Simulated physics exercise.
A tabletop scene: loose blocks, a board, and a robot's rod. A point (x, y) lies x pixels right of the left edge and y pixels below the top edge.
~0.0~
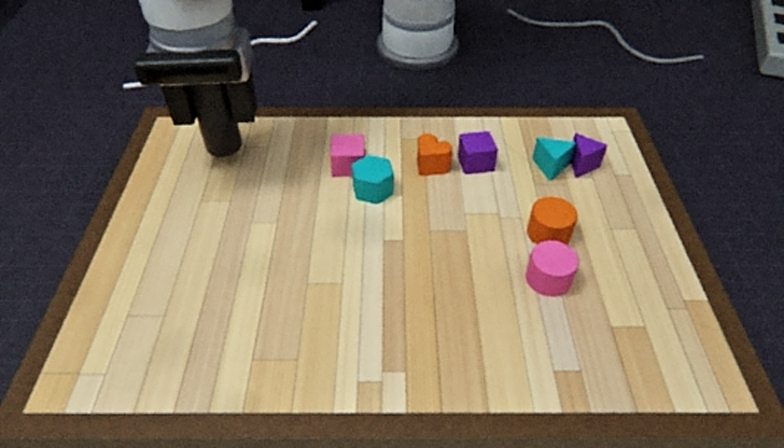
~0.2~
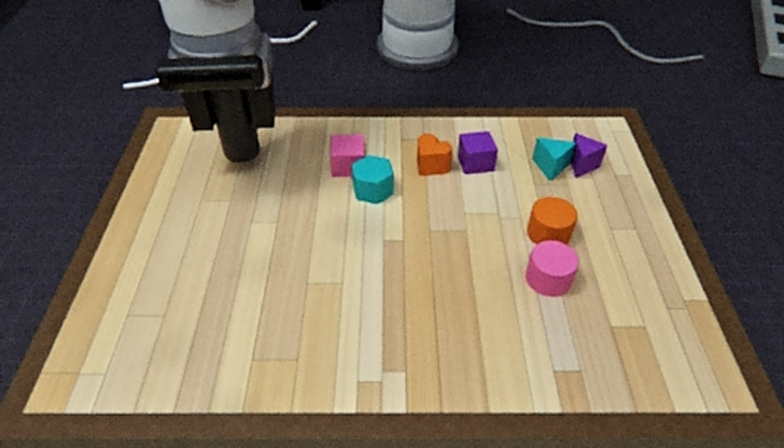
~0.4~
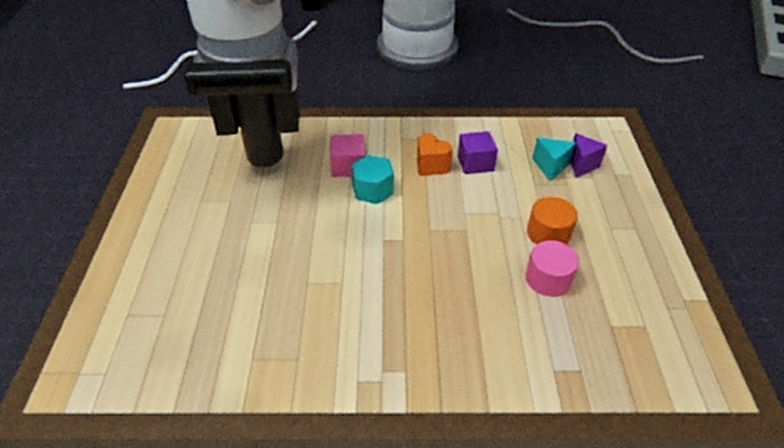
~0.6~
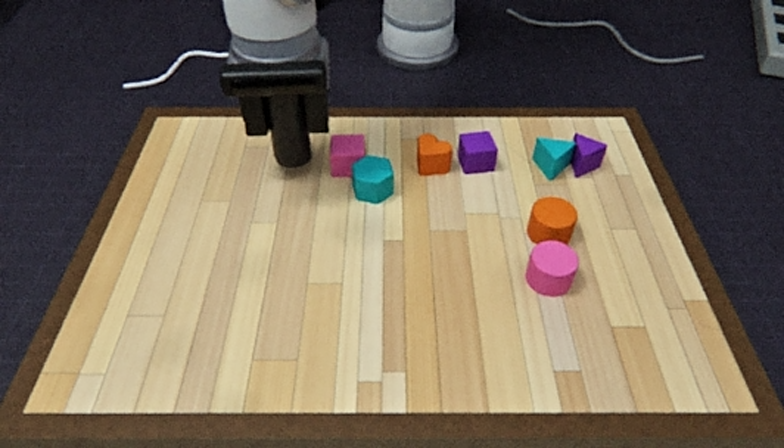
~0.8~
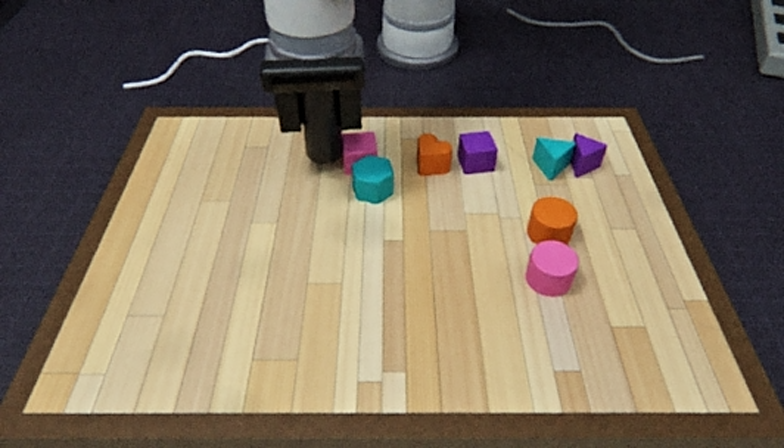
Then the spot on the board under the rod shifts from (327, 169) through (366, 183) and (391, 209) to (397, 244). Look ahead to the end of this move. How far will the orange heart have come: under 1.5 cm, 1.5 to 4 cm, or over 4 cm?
Below 1.5 cm.
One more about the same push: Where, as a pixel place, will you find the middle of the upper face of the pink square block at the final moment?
So, by the moment the path ends, you'll find the top centre of the pink square block at (383, 141).
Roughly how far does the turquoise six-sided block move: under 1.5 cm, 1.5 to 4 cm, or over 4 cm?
Travels over 4 cm.
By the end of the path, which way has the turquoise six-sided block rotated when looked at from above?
From overhead, anticlockwise.
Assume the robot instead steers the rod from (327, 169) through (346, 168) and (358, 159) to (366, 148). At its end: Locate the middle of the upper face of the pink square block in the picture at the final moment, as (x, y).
Near (400, 129).
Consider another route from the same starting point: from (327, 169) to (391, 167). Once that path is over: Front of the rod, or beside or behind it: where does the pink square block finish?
It is still in front.
On the path given first. One third of the way, rod (365, 167); pink square block (383, 141), turned 45° anticlockwise; turquoise six-sided block (395, 177).
Two thirds of the way, rod (392, 194); pink square block (383, 141), turned 45° anticlockwise; turquoise six-sided block (431, 196), turned 40° anticlockwise.
At the end, rod (398, 229); pink square block (383, 141), turned 45° anticlockwise; turquoise six-sided block (438, 201), turned 55° anticlockwise; orange heart unmoved.
